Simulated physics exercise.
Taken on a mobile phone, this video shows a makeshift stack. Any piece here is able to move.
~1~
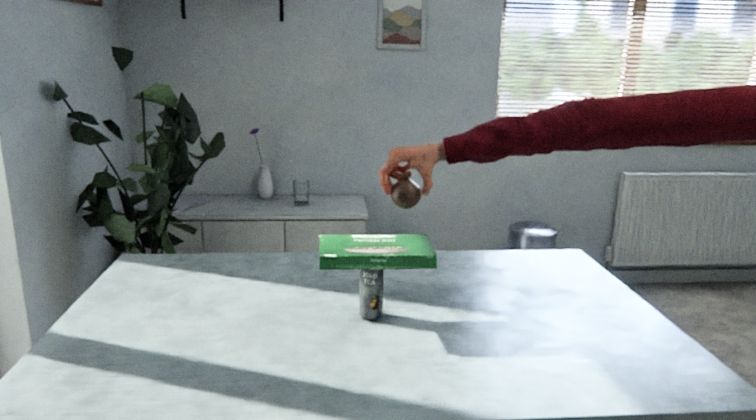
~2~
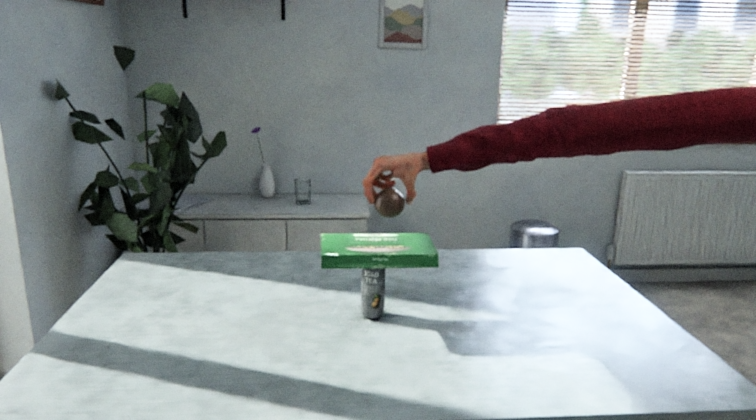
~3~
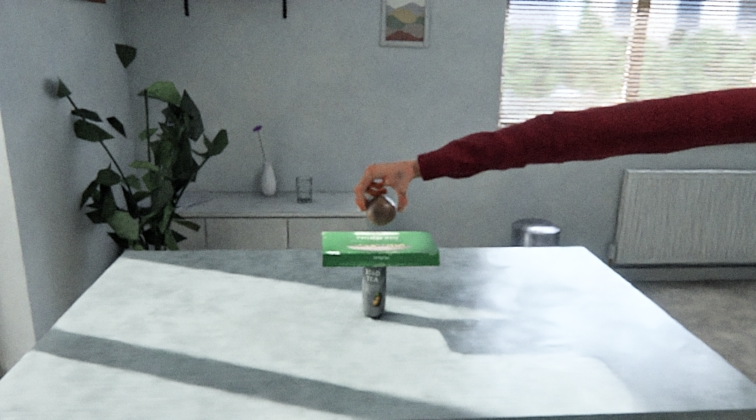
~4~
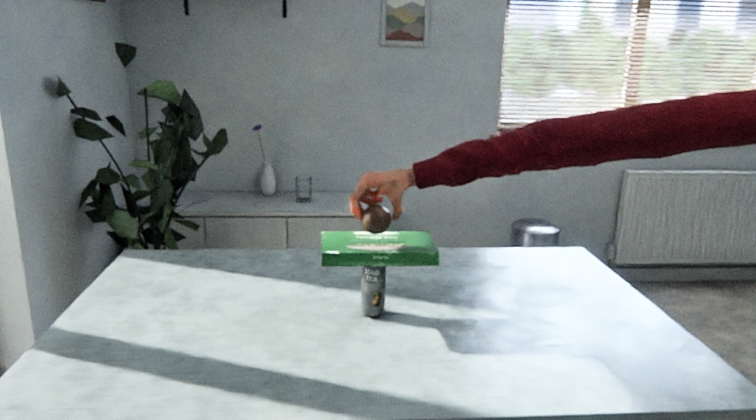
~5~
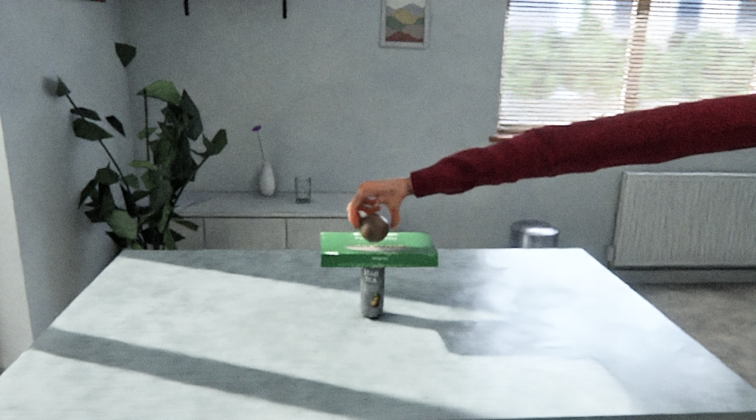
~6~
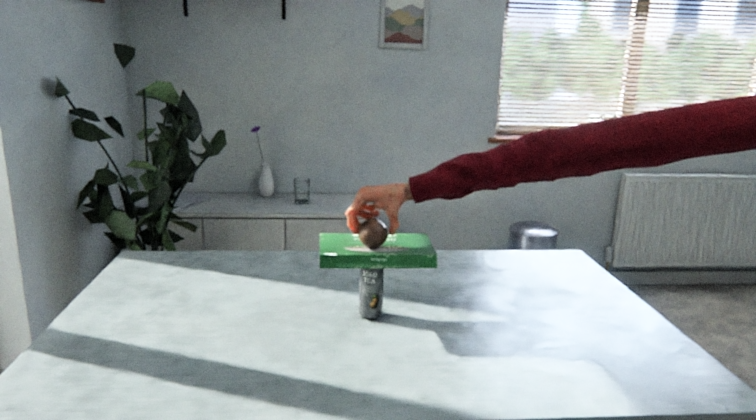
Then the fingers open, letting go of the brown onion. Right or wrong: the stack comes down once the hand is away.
Wrong, it stays balanced.
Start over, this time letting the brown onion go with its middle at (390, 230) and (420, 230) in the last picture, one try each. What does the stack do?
Stands firm, then topples.
Then, 0.20 s later than the last frame, all is still.
Then, 0.40 s later than the last frame, brown onion resting near (373, 233).
When it is over, all 3 as before. End places, in pixels of the last picture, brown onion near (373, 233). The stack keeps its balance.
